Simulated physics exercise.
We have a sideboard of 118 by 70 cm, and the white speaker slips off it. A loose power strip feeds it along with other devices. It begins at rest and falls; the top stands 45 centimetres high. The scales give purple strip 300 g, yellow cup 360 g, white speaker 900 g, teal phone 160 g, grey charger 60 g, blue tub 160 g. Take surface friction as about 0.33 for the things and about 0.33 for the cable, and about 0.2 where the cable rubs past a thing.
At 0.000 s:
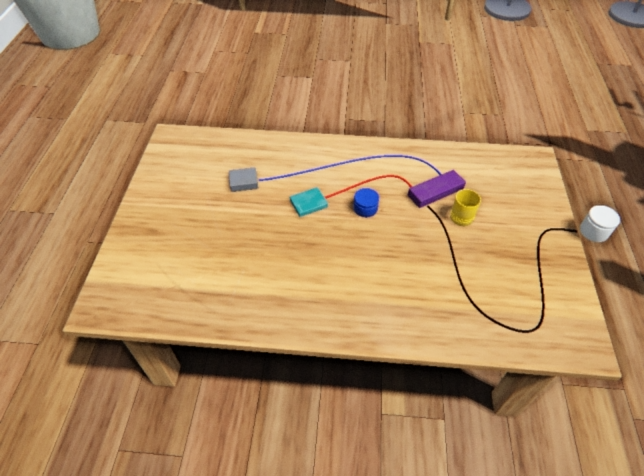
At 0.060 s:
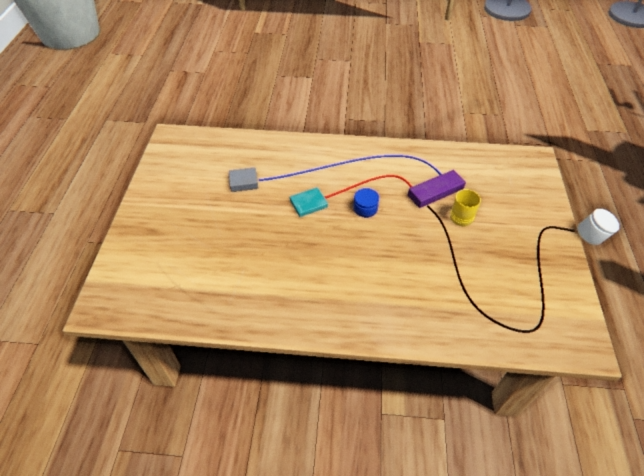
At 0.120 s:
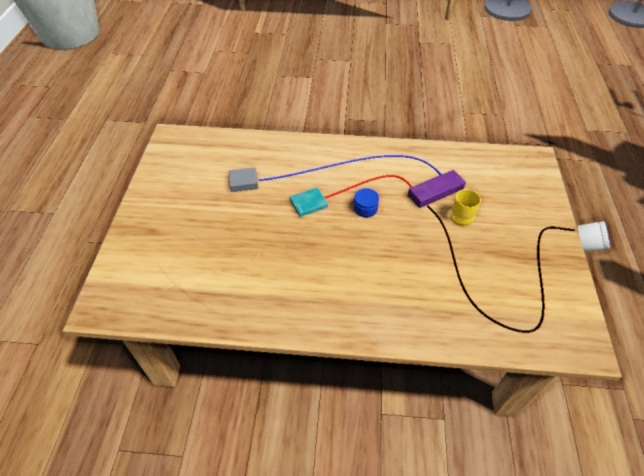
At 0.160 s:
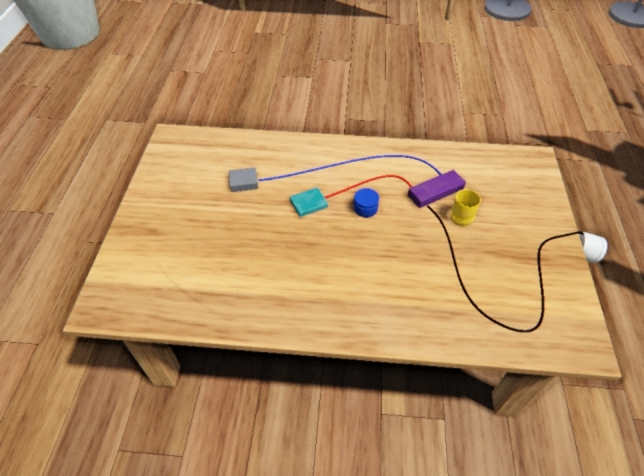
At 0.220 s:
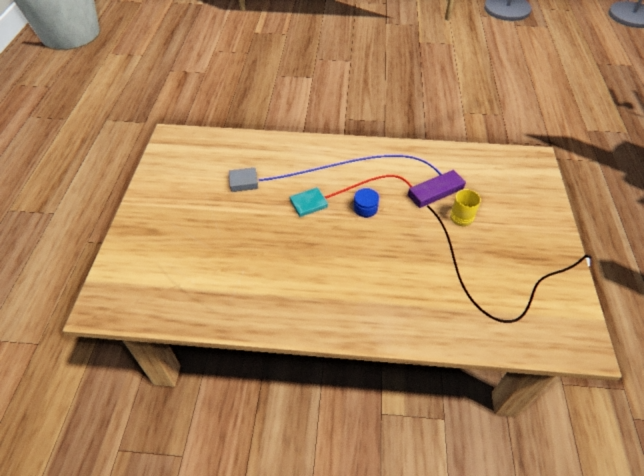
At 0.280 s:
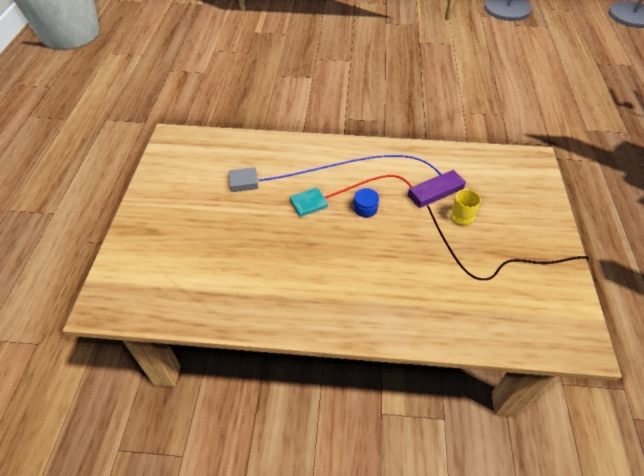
In the video, a white cylindrical object at the right edge of a wooden table tips over and drops out of sight, pulling its black cable straighter across the tabletop, while the purple block and the other items stay still.
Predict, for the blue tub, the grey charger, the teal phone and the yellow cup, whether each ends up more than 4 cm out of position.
Result: The blue tub is left where it stood. The grey charger is left where it stood. The teal phone is left where it stood. The yellow cup is left where it stood.
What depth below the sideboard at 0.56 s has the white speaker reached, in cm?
I'd say close to 40 centimetres below.
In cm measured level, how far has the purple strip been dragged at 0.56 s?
Going by the pictures, around 0 cm.
By 0.6 s, the strip's end of the black cable at (433, 208); white speaker over the edge.
By 0.8 s, the strip's end of the black cable at (433, 208); white speaker over the edge.
By 1.1 s, the strip's end of the black cable at (433, 208); white speaker over the edge.
By 1.4 s, the strip's end of the black cable at (433, 208); white speaker over the edge.
By 2.6 s, the strip's end of the black cable at (433, 208); yellow cup 0 cm off its start at (469, 197), blue tub 0 cm off its start at (367, 197), grey charger 0 cm off its start at (243, 176), teal phone 0 cm off its start at (309, 200).
